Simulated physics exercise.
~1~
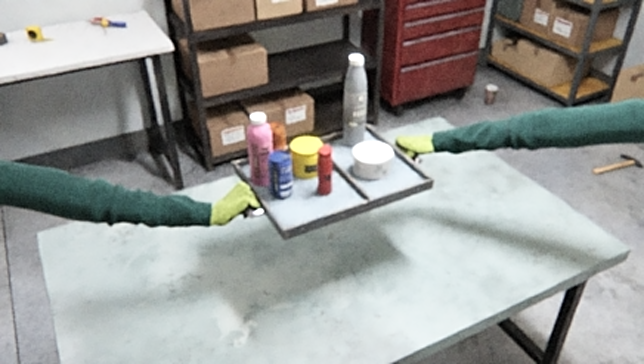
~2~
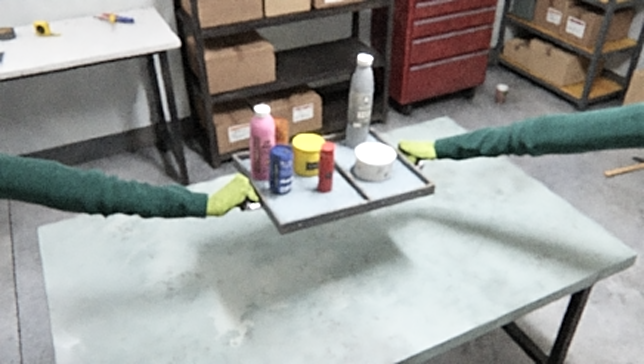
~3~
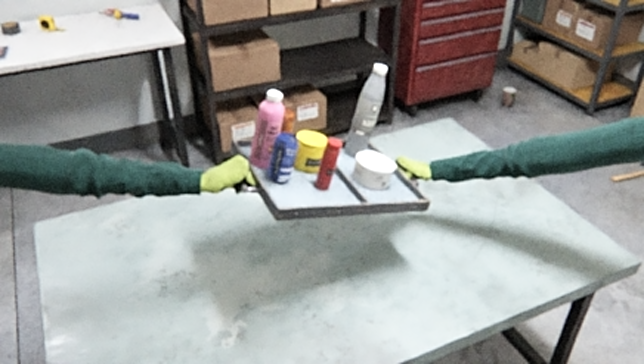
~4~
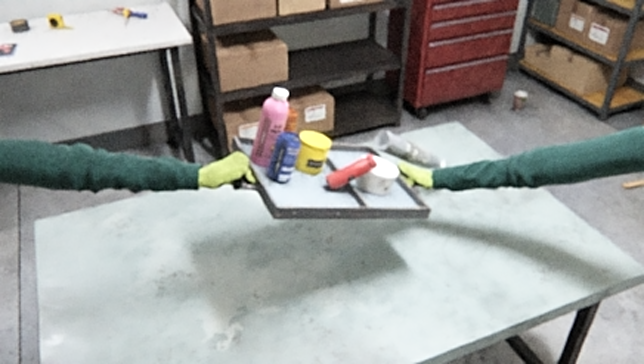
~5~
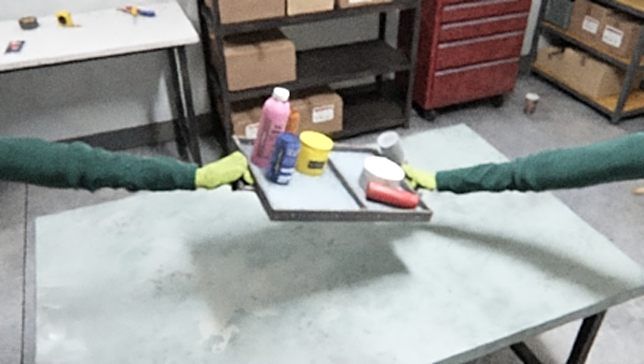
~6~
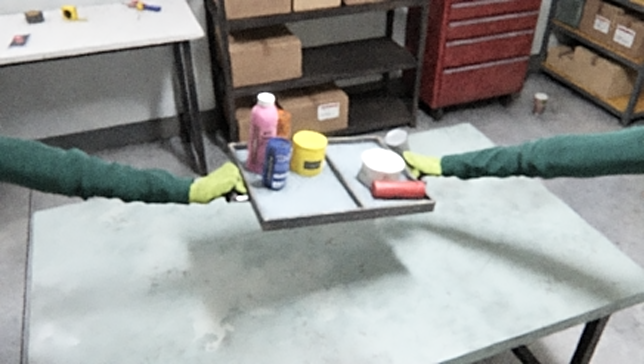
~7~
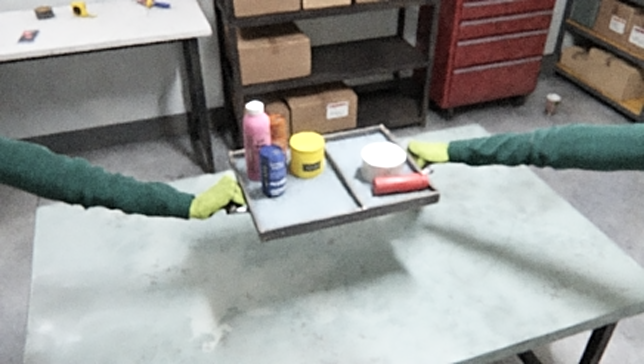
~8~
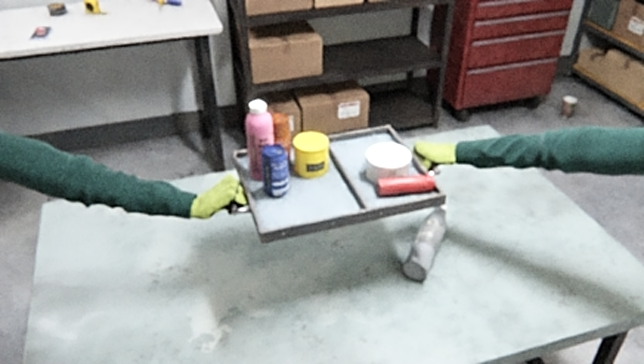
Over a table in a workshop, two gloved hands tipped a tray down to the right, and a grey bottle toppled off the edge while a red shaker fell over; the tray was levelled, leaving the shaker lying beside the white tub and the bottle below.
